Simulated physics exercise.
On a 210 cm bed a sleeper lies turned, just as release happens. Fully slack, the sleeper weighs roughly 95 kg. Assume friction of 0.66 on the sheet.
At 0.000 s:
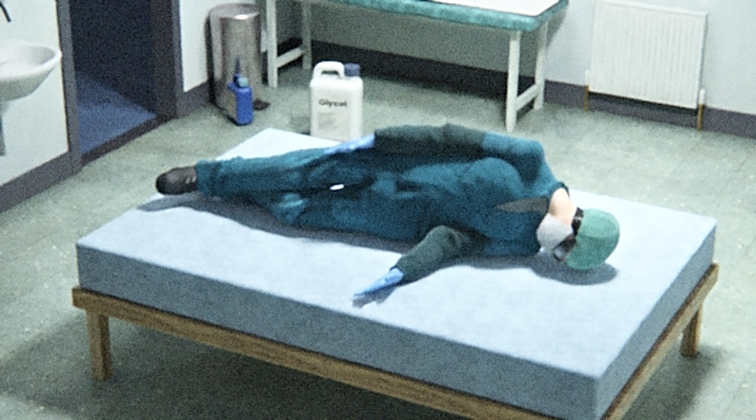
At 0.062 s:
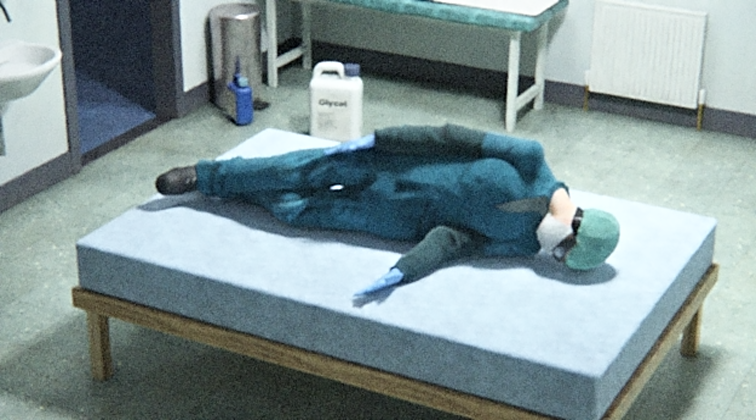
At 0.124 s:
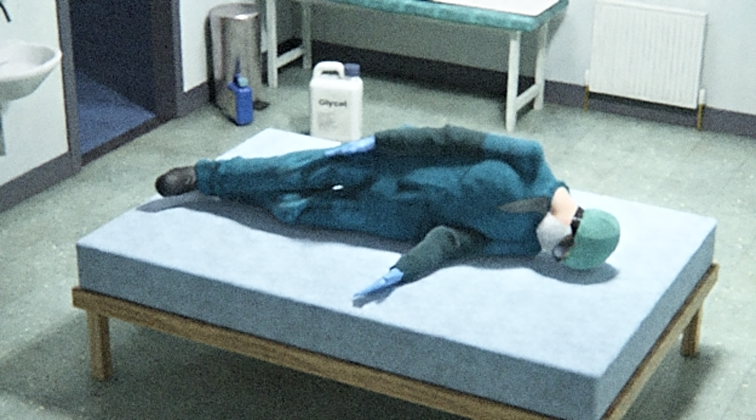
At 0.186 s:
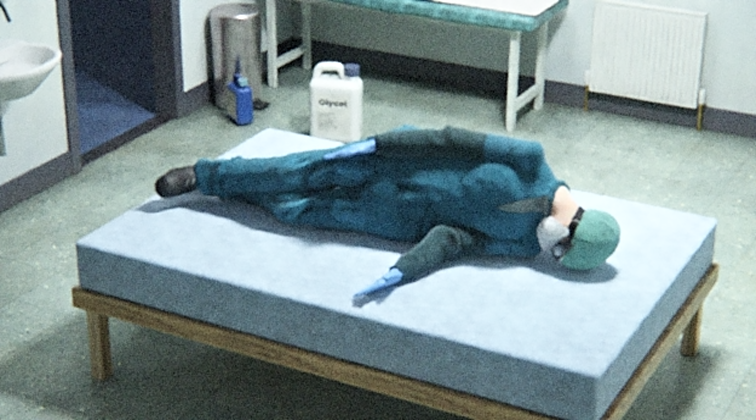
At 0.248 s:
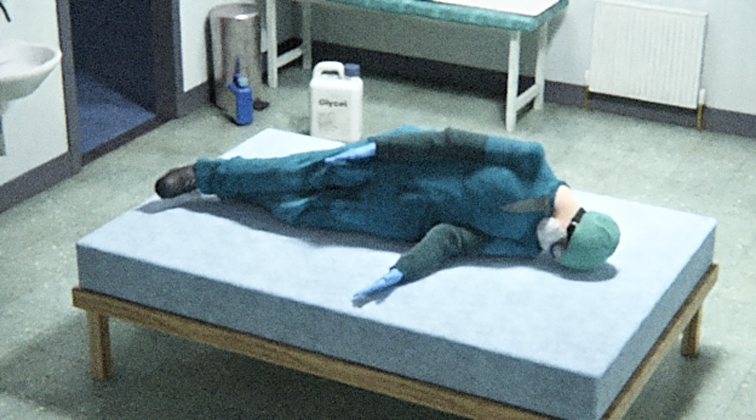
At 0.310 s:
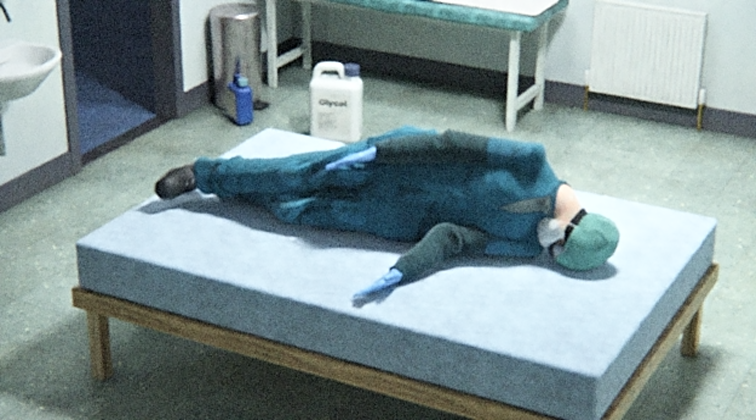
The clip shows a person in teal scrubs, a green cap, a face mask and blue gloves lying on their side on a pale blue mattress with a wooden frame, staying almost still apart from very slight shifts of the head and upper hand.
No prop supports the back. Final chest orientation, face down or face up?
More face up.
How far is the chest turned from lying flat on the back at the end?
Around 20 degrees from flat on the back.
After 0.54 s the chest is turned 75° from lying flat on the back, near (521, 201) in the last picture's view.
After 0.94 s the chest is turned 60° from lying flat on the back, near (522, 200) in the last picture's view.
After 1.54 s the chest is turned 50° from lying flat on the back, near (522, 198) in the last picture's view.
When all is still (3.4 s), chest sinks back.
